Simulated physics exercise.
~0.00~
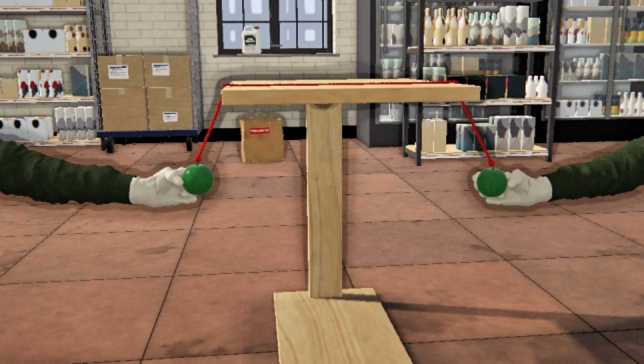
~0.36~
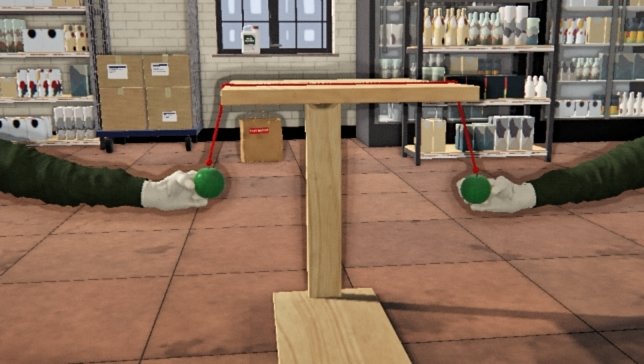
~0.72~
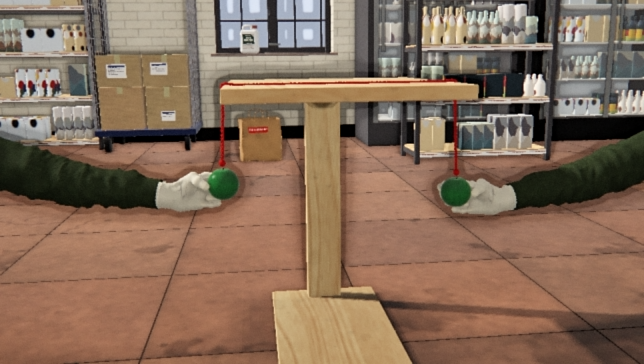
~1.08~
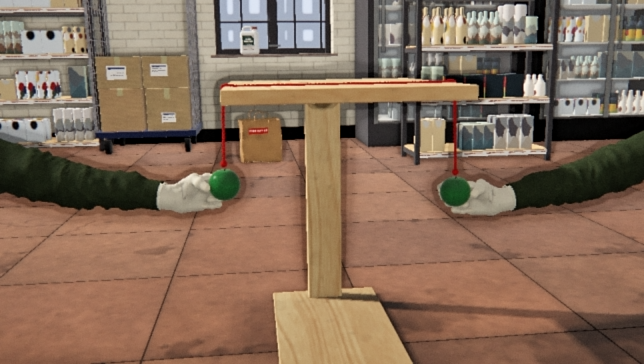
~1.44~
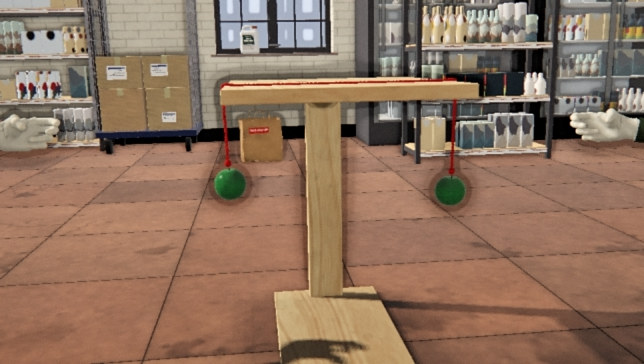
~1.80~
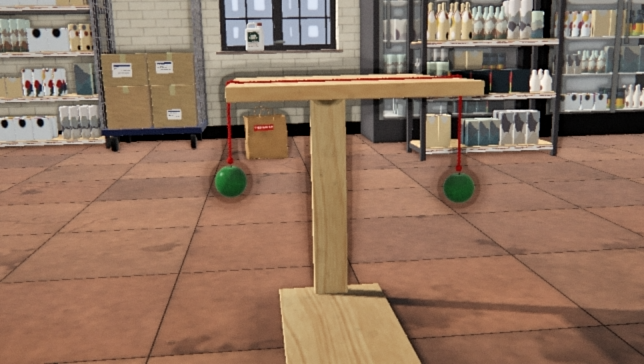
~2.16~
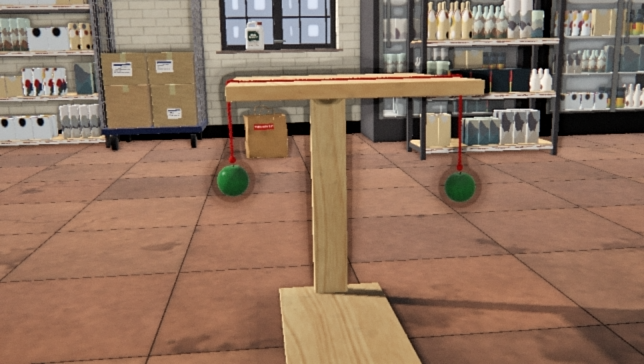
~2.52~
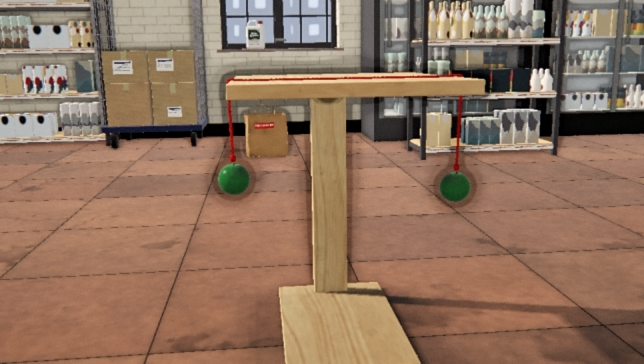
Two green balls on a red string hang level from a table after gloved hands release them.
